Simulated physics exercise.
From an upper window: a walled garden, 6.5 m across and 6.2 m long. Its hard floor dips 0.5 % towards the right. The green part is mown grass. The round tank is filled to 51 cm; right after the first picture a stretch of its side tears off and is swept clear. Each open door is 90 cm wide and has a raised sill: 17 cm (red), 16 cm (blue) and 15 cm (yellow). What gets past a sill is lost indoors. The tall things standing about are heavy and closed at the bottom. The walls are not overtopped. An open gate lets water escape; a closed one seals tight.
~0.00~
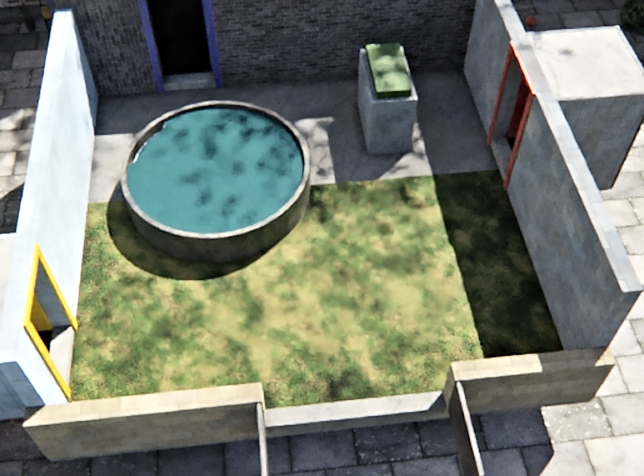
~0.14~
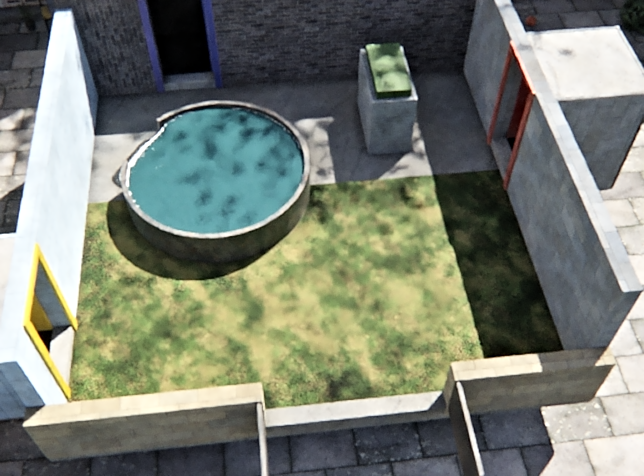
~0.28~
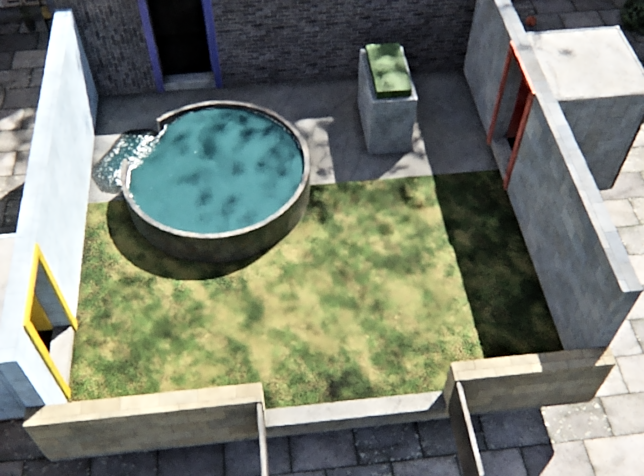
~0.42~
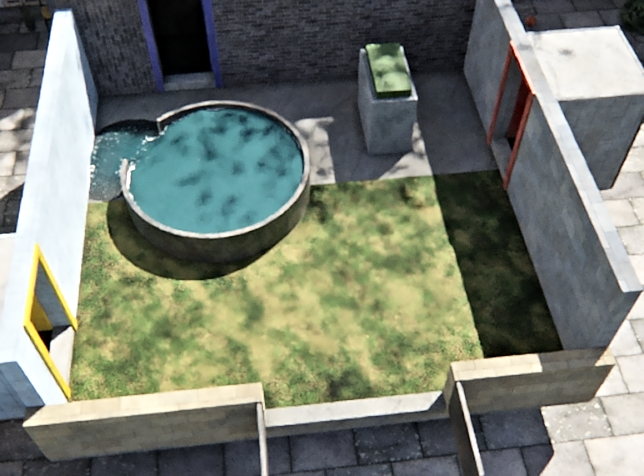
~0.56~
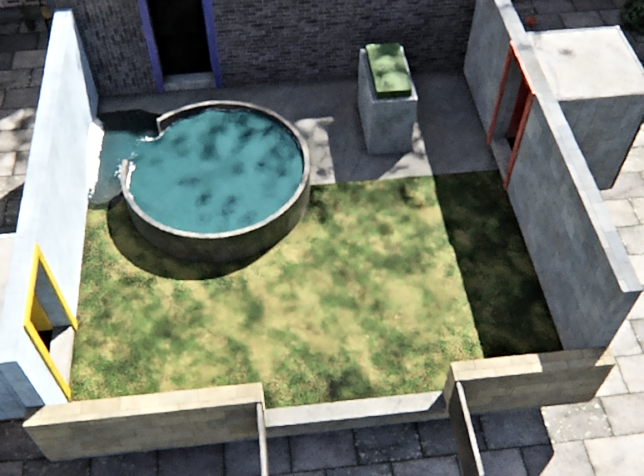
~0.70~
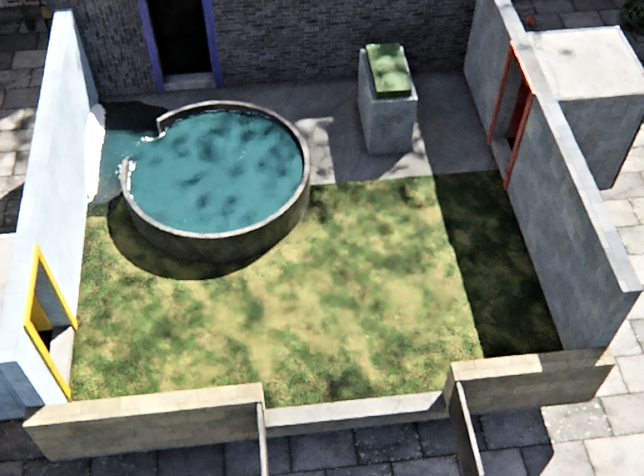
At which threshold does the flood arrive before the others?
The blue door.
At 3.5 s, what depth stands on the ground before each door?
Depths in cm: Red 0, blue 15, yellow 3.
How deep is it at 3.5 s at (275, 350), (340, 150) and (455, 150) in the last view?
In that order: 0, 4 and 0 cm.
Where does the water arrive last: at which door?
The red one.
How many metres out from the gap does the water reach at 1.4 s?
About 1.8 m.
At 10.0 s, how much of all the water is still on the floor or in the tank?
Some 100 per cent remains.
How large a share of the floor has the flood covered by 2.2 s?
Some 20 per cent of it.
After 1.4 s water covers 10 % of the floor and is deepest (47 cm) near (99, 100); red door not reached, blue door not reached, yellow door not reached.
After 2.2 s water covers 20 % of the floor and is deepest (44 cm) near (99, 100); red door not reached, blue door reached at 1.5 s, yellow door not reached.
After 3.5 s water covers 35 % of the floor and is deepest (30 cm) near (97, 114); red door not reached, blue door reached at 1.5 s, yellow door reached at 3.3 s.
After 6.0 s water covers 70 % of the floor and is deepest (22 cm) near (96, 129); red door reached at 5.1 s, blue door reached at 1.5 s, yellow door reached at 3.3 s.
After 10.0 s water covers 95 % of the floor and is deepest (14 cm) near (103, 166); red door reached at 5.1 s, blue door reached at 1.5 s, yellow door reached at 3.3 s.
